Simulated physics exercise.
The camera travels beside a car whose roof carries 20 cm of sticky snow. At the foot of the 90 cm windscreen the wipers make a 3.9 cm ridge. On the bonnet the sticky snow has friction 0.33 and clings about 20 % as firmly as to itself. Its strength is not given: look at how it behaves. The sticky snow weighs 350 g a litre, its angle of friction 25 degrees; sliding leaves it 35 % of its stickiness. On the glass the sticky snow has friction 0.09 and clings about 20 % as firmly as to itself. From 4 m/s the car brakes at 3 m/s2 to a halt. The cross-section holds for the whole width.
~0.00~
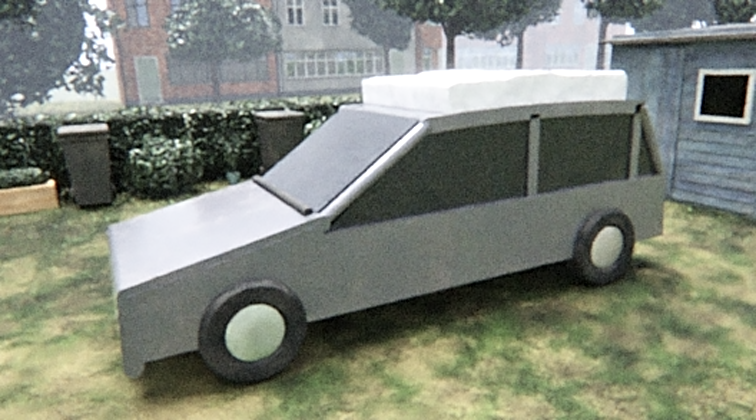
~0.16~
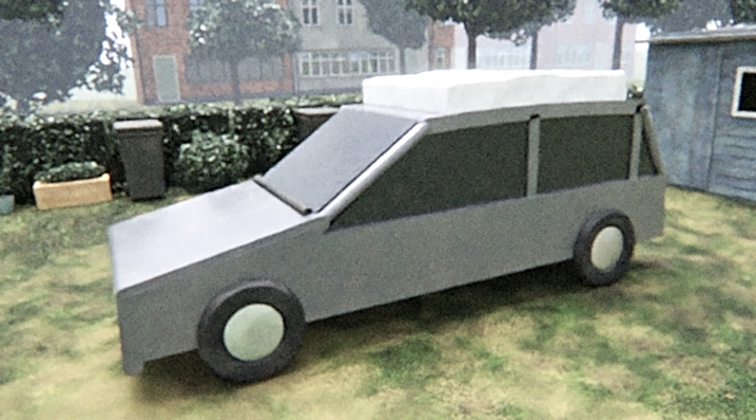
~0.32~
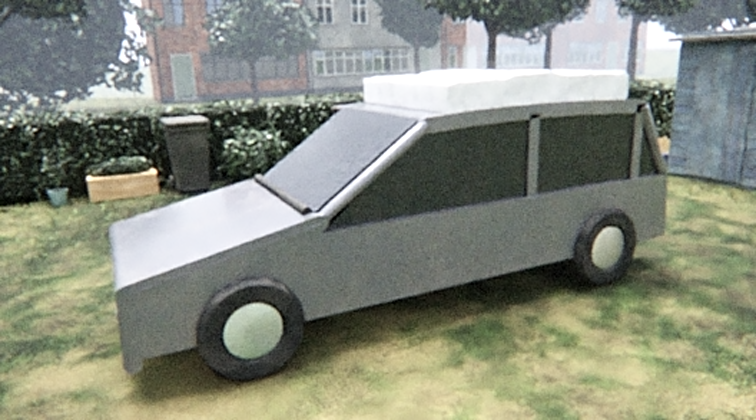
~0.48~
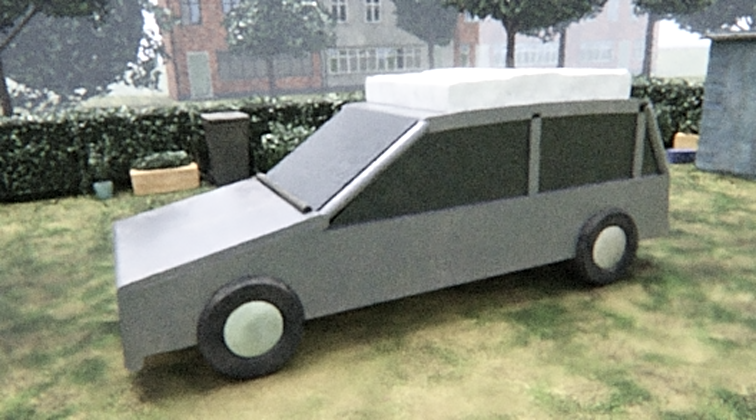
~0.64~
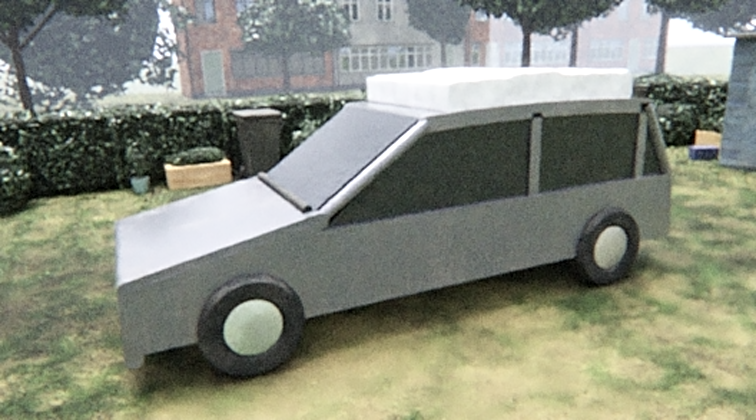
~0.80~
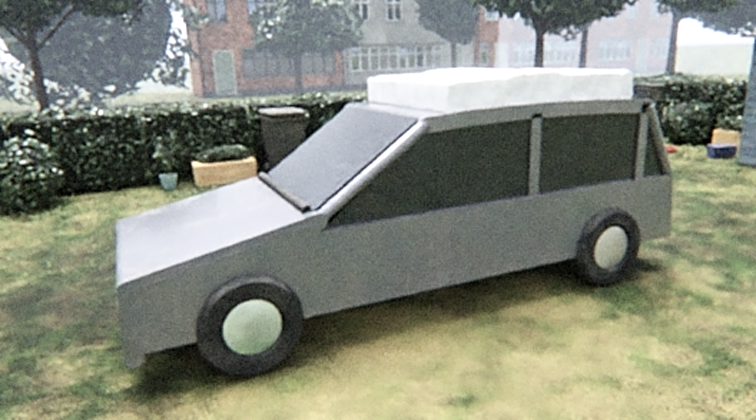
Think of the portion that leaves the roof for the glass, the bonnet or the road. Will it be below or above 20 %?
The portion that leaves the roof for the glass, the bonnet or the road is below 20 %.
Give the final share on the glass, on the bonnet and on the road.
About 0 % on the glass, 0 % on the bonnet, 0 % on the road.
After 1.25 s, all of the snow is on the roof, none on the glass, none on the bonnet and none has gone off the nose.
After 1.78 s, all of the snow is on the roof, none on the glass, none on the bonnet and none has gone off the nose.
After 2.30 s, all of the snow is on the roof, none on the glass, none on the bonnet and none has gone off the nose.
After 2.83 s, all of the snow is on the roof, none on the glass, none on the bonnet and none has gone off the nose.
After 2.93 s, all of the snow is on the roof, none on the glass, none on the bonnet and none has gone off the nose.
